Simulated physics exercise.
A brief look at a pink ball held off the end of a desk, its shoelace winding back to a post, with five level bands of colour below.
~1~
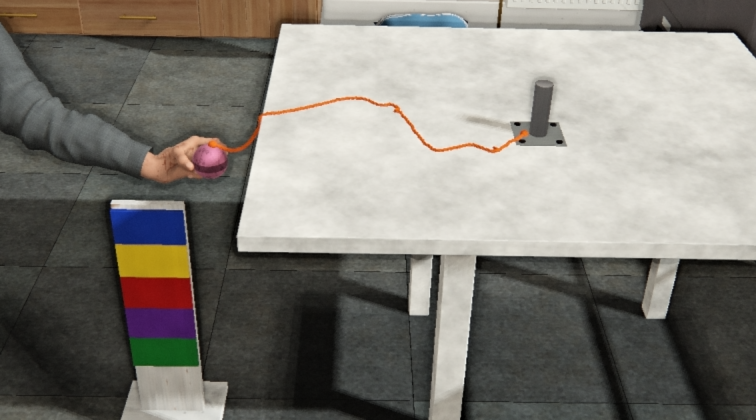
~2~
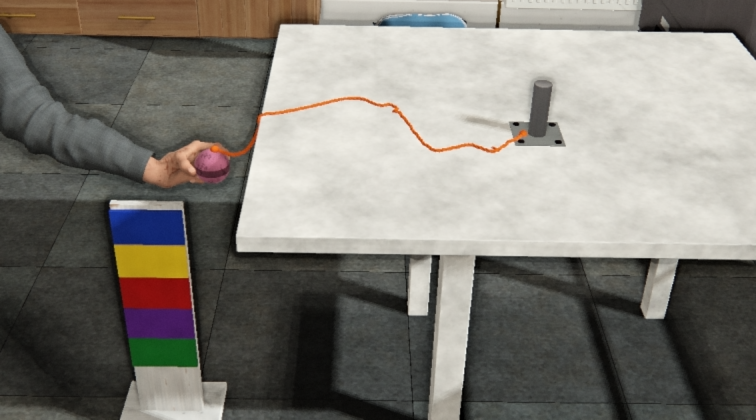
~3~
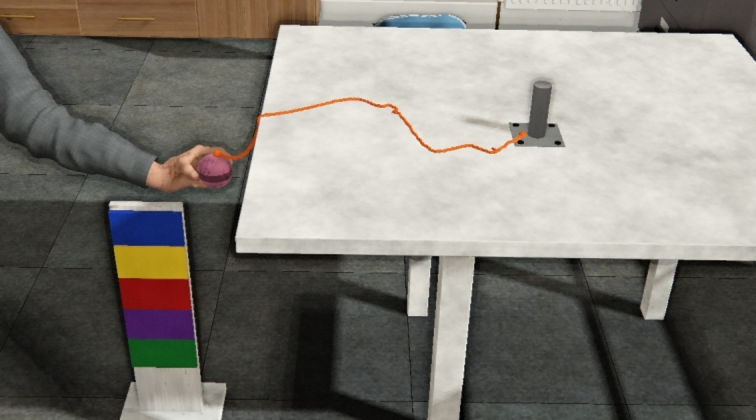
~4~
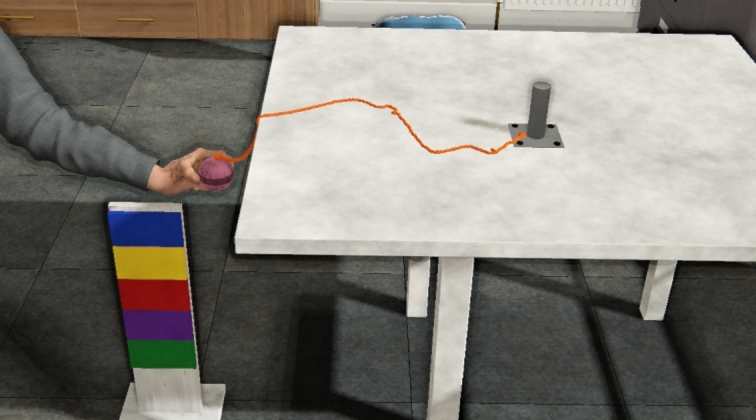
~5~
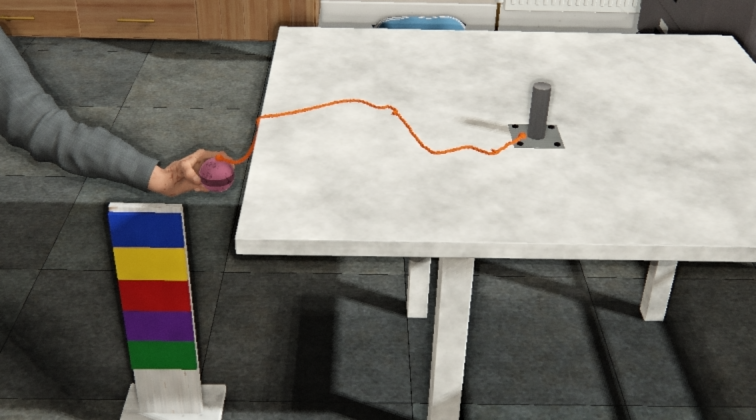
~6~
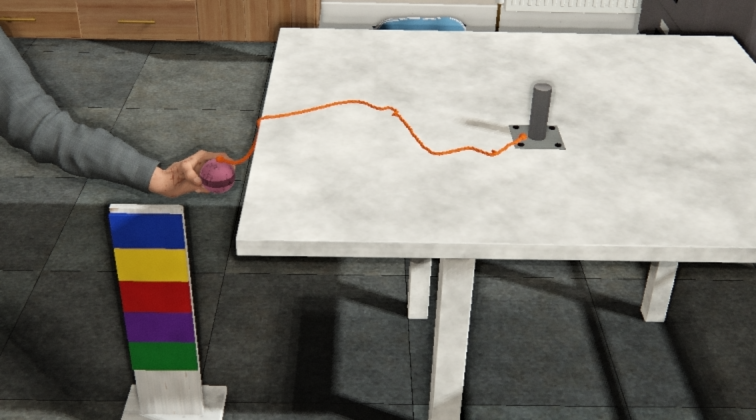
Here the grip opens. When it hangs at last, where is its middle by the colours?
By the colours, at red.
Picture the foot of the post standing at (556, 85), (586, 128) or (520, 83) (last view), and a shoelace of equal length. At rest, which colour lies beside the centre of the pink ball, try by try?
First try: Yellow; second try: Yellow; third try: Red.
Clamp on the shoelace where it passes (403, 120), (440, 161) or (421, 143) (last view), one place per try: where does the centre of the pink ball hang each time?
About (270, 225), (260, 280) and (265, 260).
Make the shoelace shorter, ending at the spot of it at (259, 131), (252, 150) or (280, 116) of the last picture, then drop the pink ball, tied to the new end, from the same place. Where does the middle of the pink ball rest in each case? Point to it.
Close to (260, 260) first, close to (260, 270) next, and close to (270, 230) last.
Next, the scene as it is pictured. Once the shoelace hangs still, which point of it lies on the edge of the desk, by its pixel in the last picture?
The bit in question sits close to (371, 106).
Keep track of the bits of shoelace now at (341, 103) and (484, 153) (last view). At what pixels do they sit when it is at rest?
I'd say about (259, 163) for one and about (448, 134) for the other.
Soon after, ball near (232, 299); level with red.
Then, ball near (295, 305); level with red.
Further on, ball near (255, 306); level with red.
At rest, ball near (264, 308); level with red. Its middle rests at the red band.
